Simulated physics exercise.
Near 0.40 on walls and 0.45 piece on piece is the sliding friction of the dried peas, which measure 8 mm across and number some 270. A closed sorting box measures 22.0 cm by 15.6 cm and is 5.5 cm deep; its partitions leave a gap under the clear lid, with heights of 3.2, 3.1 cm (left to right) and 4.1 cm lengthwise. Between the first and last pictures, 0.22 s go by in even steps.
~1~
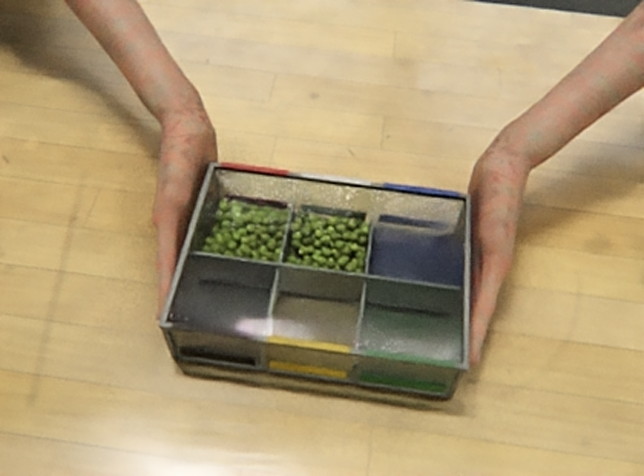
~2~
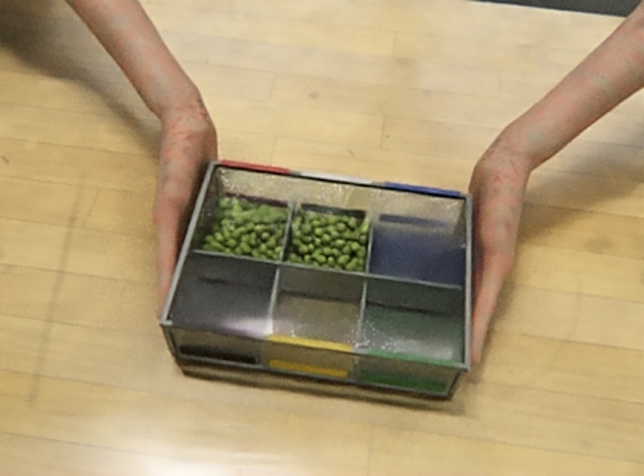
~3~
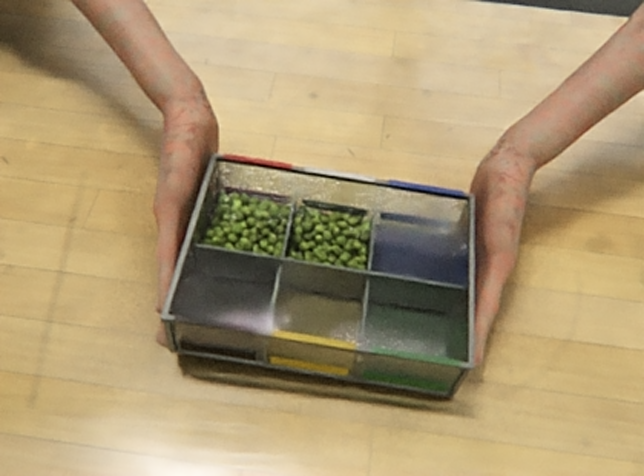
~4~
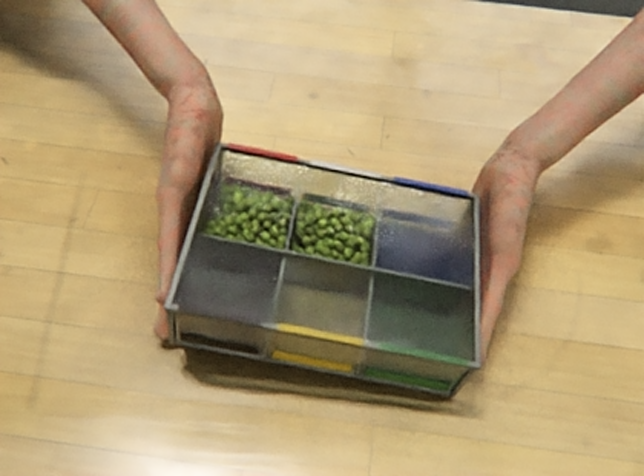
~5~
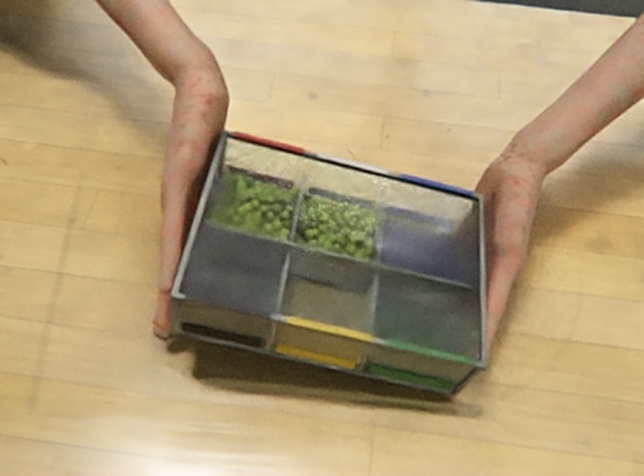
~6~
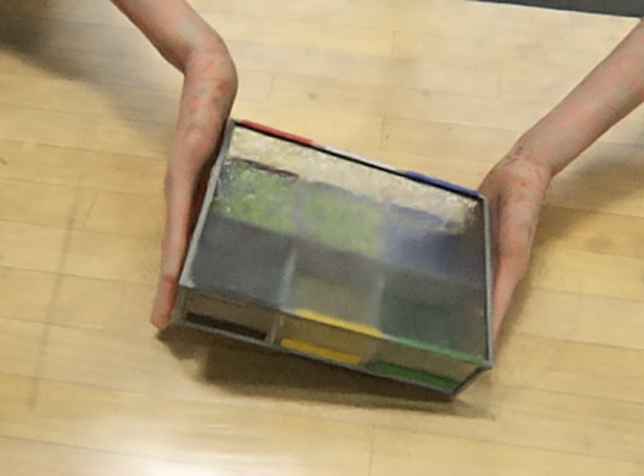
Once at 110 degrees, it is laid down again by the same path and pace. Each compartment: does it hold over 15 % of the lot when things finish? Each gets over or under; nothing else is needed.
Red compartment ends under. Blue compartment ends over. Green compartment ends under. Yellow compartment ends under. White compartment ends under. Black compartment ends under.
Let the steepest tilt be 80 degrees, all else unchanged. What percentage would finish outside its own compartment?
That works out to close to 35 percent.
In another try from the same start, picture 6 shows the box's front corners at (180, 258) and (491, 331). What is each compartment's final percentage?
Final shares: Red 25%, blue 35%, green 0%, yellow 0%, white 40%, black 0%.
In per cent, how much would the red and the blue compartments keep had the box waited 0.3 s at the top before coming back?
Final amounts would be red 0% and blue 90%.
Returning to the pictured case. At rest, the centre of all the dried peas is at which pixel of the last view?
I'd put it at about (425, 258).
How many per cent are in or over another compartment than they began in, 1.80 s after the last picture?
Roughly 95 percent of it.
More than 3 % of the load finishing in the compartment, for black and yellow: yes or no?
Note - black negative, yellow negative.
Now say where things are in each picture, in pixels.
The first frame shows box tilt 0 degrees, front corners at (166, 323) and (463, 365); red 55 %, white 45 %.
The second frame shows box tilt 1 degrees, front corners at (166, 322) and (464, 365).
The third frame shows box tilt 3 degrees, front corners at (168, 316) and (468, 364).
The fourth frame shows box tilt 7 degrees, front corners at (172, 305) and (474, 364), lowest corner right back.
The fifth frame shows box tilt 11 degrees, front corners at (178, 294) and (481, 363), lowest corner right back.
The sixth frame shows box tilt 15 degrees, front corners at (186, 282) and (488, 363), lowest corner right back; red 55 %, white 45 %.
Then, 1.08 s after the last picture, tilt 110 degrees; red 25 %, blue 35 %, white 45 %.
Then, 1.80 s after the last picture, tilt 50 degrees; red 5 %, blue 85 %, green 5 %, white 5 %.
Then, 2.55 s after the last picture, tilt 0 degrees; blue 85 %, green 5 %, white 5 %.
In the end, red 0 %, blue 85 %, green 5 %, yellow 0 %, white 5 %, black 0 %.
